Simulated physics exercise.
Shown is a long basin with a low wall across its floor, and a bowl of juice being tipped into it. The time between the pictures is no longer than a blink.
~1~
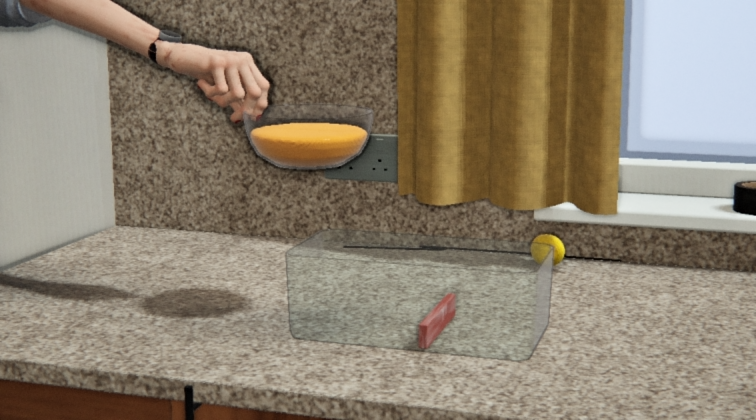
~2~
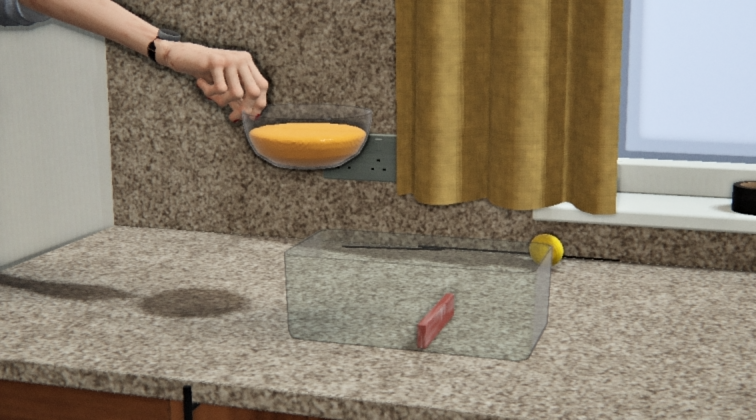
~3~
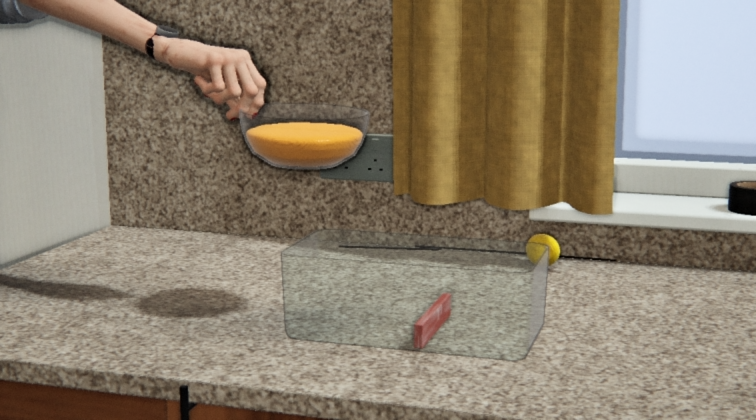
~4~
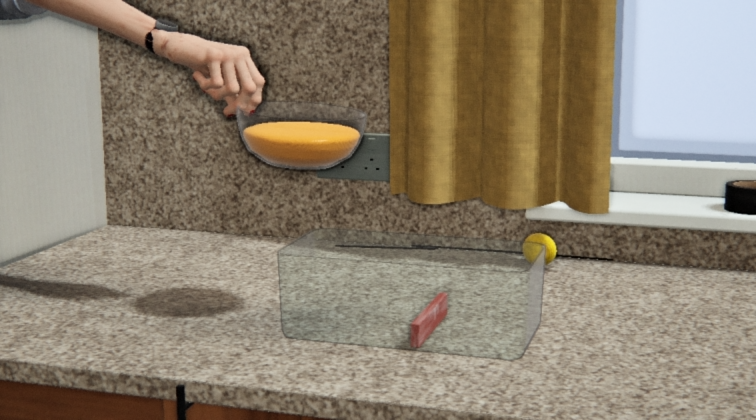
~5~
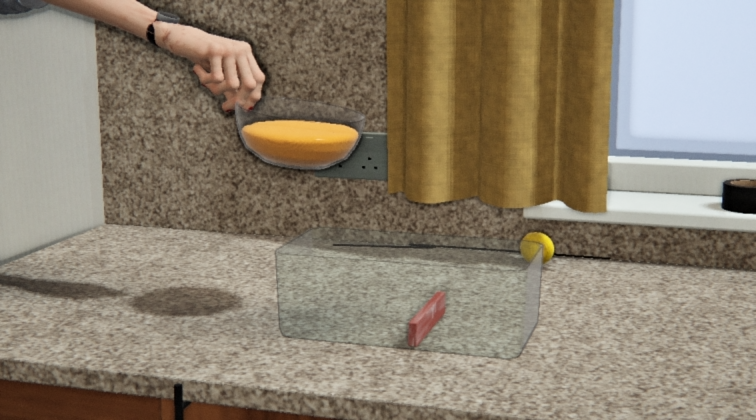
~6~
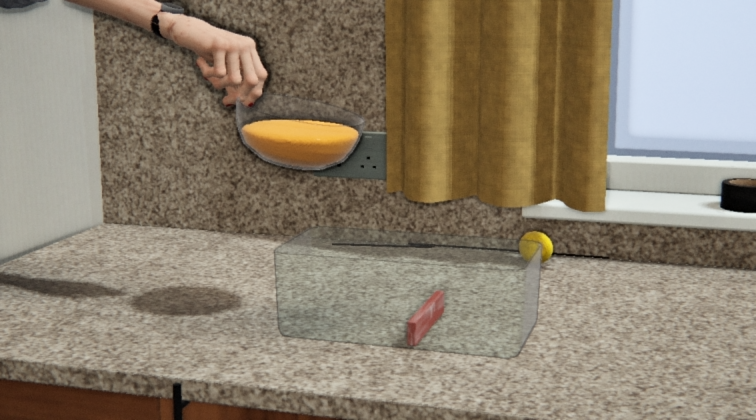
A kitchen worktop of speckled stone, with a matching wall behind, is seen from the front and slightly above. At upper left a hand holds a clear bowl of orange juice, left of a mustard curtain and a window, while below sits a long transparent basin with a low red wall inside and a yellow round object at its back right corner. The bowl tilts very slightly to the right as the view drifts a touch rightward, and all else stays still.
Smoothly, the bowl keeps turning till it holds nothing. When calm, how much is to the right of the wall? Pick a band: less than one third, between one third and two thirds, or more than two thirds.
It is less than one third.
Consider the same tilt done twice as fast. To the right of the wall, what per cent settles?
It comes to about 20 per cent.
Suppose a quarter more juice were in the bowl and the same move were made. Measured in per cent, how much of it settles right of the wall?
15 %.
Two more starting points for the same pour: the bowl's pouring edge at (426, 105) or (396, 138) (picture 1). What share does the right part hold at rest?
Result, first then second: About 75 % and about 35 %.
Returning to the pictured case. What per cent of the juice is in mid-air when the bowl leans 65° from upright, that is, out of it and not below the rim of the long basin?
It comes to 40 per cent or so.
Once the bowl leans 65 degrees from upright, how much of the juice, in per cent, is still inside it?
Amount still in: Approx. 50 %.
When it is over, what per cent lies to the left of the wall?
I'd estimate around 95 per cent.
A moment on, the bowl is tipped part way and 50 per cent is still to pour, 12 is left of the wall and 0 right of it.
Next, the bowl is tipped on its side and 4 per cent is still to pour, 84 is left of the wall and 2 right of it.
Then the bowl is tipped right over and 0 per cent is still to pour, 93 is left of the wall and 6 right of it.
Later the bowl is tipped right over and 0 per cent is still to pour, 93 is left of the wall and 6 right of it.
At rest 93 per cent lies left of the wall, 6 right of it and 1 outside.
